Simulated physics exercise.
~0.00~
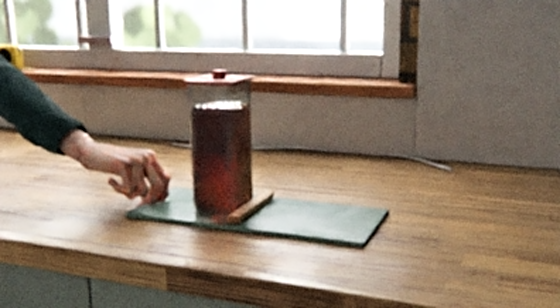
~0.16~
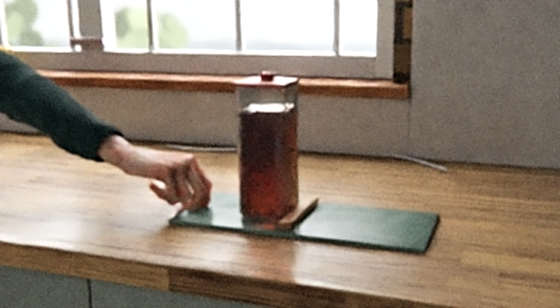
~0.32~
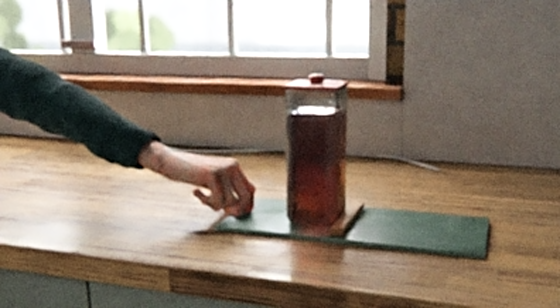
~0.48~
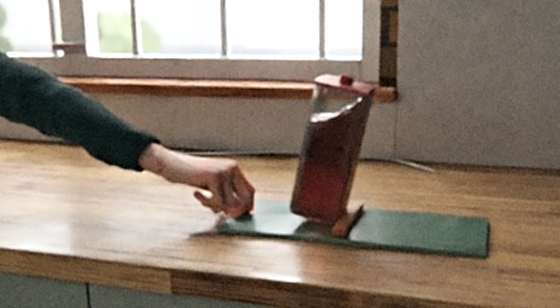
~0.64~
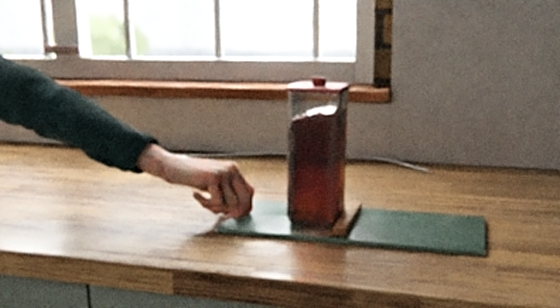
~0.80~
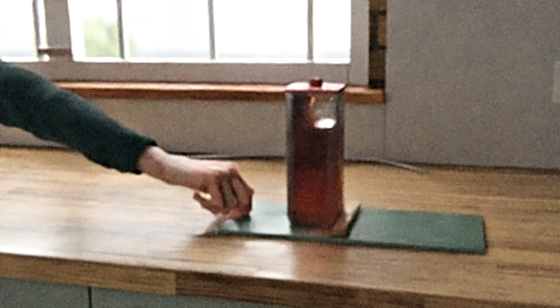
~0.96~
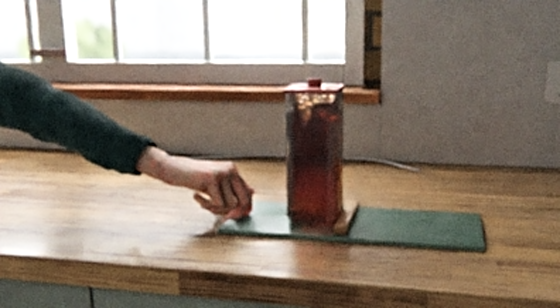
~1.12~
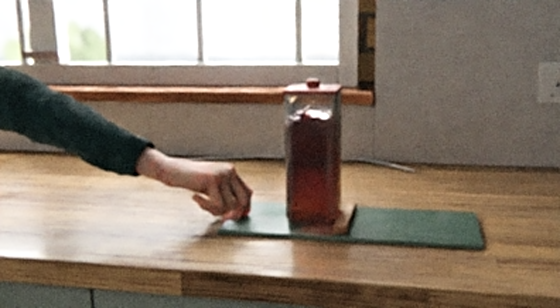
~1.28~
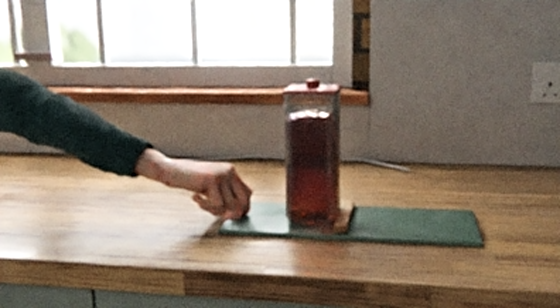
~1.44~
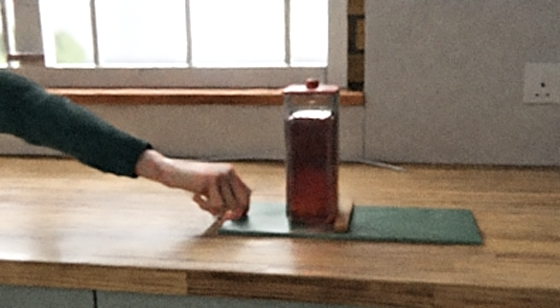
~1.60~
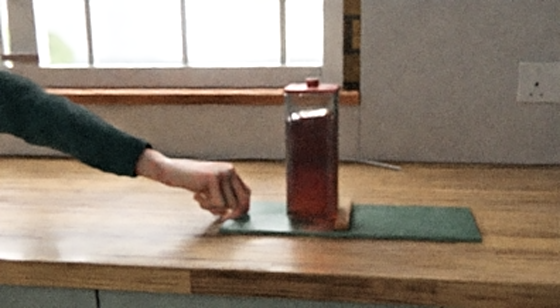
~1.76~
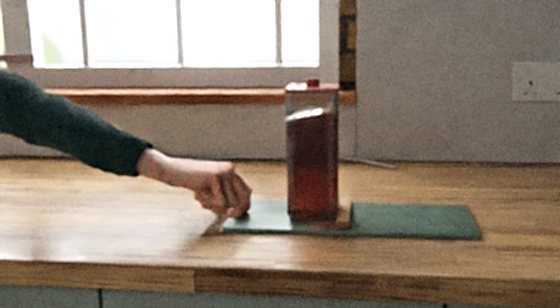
Square bottle of tea tilting rightward as a hand slides its green board right and stops, then rocking back and standing upright.
